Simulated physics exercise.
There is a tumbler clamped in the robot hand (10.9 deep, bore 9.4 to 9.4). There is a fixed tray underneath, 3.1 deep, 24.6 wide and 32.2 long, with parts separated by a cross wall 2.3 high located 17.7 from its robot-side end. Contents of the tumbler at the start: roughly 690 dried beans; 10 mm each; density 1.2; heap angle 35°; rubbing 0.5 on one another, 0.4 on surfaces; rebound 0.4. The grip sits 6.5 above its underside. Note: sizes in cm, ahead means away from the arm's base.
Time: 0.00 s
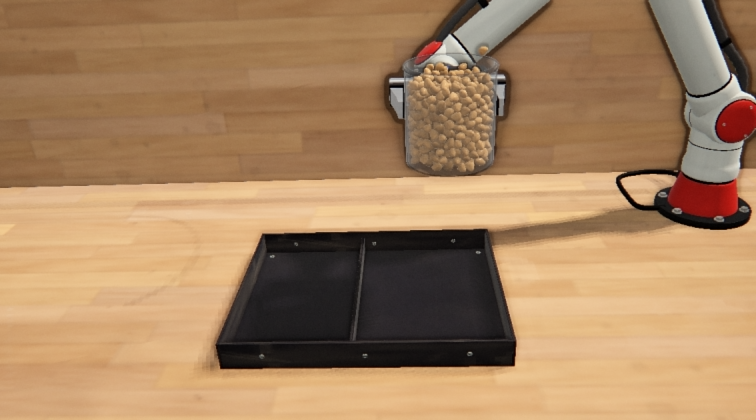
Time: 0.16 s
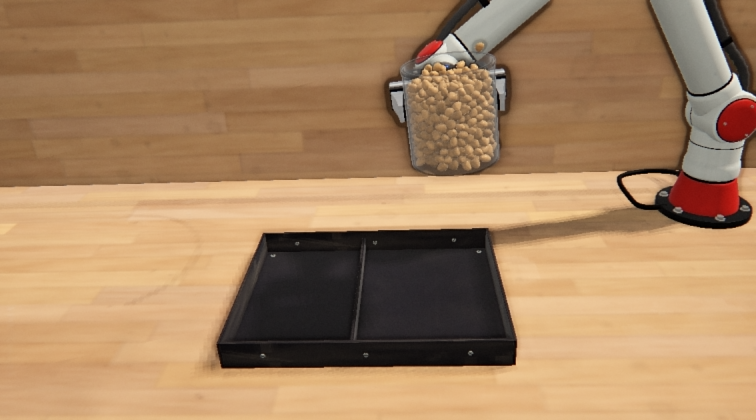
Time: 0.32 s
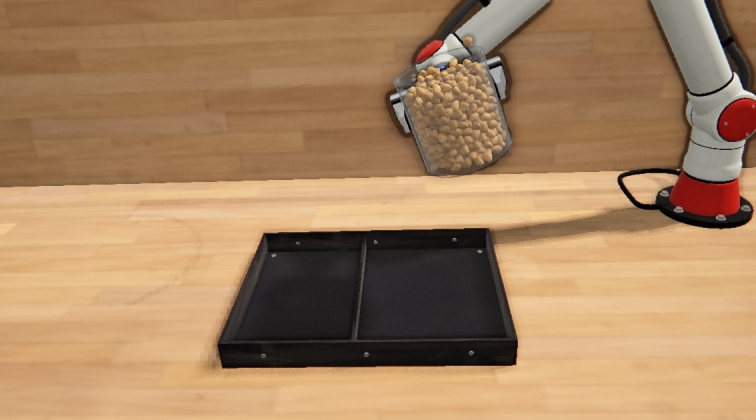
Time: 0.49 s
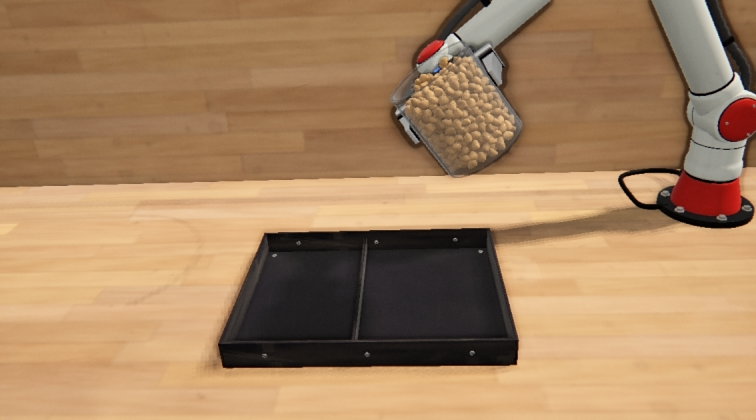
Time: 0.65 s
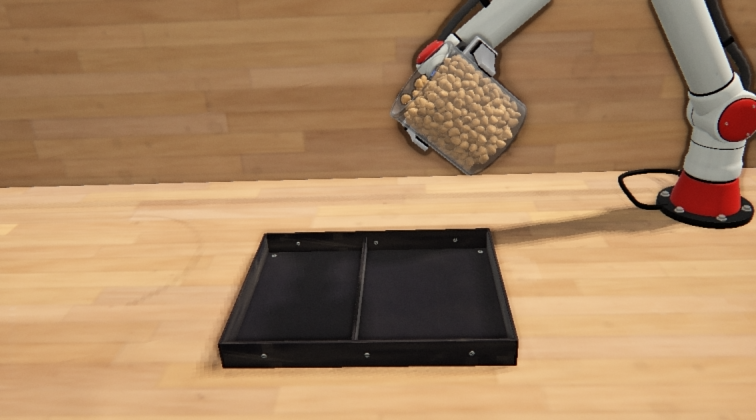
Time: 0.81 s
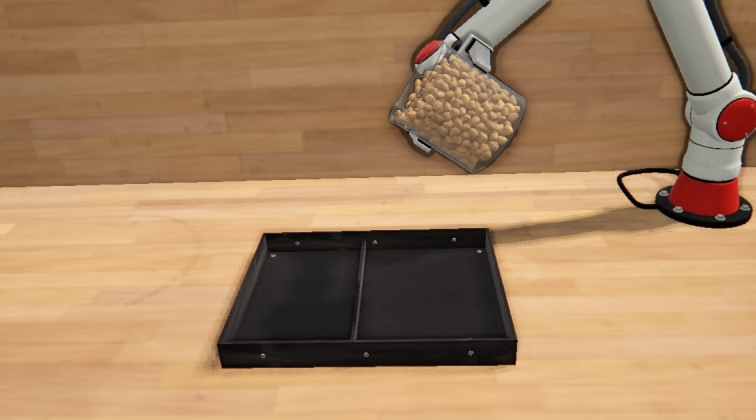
A pale wood-plank surface with a matching plank wall behind it is seen from the front and slightly above, in a view that stays still. A white and red robot arm at right holds a clear tumbler nearly full of tan beans, behind a black tray split by one divider. The arm tilts the tumbler steadily leftward, slowing near the end, while the beans shift slightly inside.
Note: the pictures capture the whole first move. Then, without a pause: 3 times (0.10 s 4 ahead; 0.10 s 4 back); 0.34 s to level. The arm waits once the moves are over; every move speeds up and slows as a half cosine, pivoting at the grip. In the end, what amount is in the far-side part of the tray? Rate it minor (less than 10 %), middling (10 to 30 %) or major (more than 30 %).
Middling, 10 to 30 %.
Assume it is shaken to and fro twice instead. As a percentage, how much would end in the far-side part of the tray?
15 %.
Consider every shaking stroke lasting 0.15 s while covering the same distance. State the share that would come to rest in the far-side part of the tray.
In that case it would be near 5 percent.
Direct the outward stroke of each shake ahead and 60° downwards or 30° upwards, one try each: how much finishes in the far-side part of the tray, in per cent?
You'd get about 5 per cent with the first setting and about 30 per cent with the second.
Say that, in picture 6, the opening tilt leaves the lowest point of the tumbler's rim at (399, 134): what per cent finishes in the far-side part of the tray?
My estimate is some 45 per cent.
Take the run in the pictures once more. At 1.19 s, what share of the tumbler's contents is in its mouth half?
That share comes to roughly 50 percent.
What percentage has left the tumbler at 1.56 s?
My estimate is roughly 30 % gone.
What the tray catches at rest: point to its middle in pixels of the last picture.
I'd point to somewhere near (319, 297).
After 1.19 s, tilted 54° forward, highest piece 29 above the table; 569 in the tumbler, 63 in the far-side part, 14 in the robot-side part, 41 in flight or on a rim.
After 1.56 s, tilted 31° forward, highest piece 28 above the table; 497 in the tumbler, 123 in the far-side part, 42 in the robot-side part, 4 on the table or floor, 21 in flight or on a rim.
After 1.95 s, level, highest piece 29 above the table; 497 in the tumbler, 126 in the far-side part, 59 in the robot-side part, 5 on the table or floor.
After 3.00 s, level, highest piece 29 above the table; 497 in the tumbler, 126 in the far-side part, 59 in the robot-side part, 5 on the table or floor.
At rest, 497 in the tumbler, 126 in the far-side part, 59 in the robot-side part, 5 on the table or floor. That is 18 % in the far-side part of the tray.
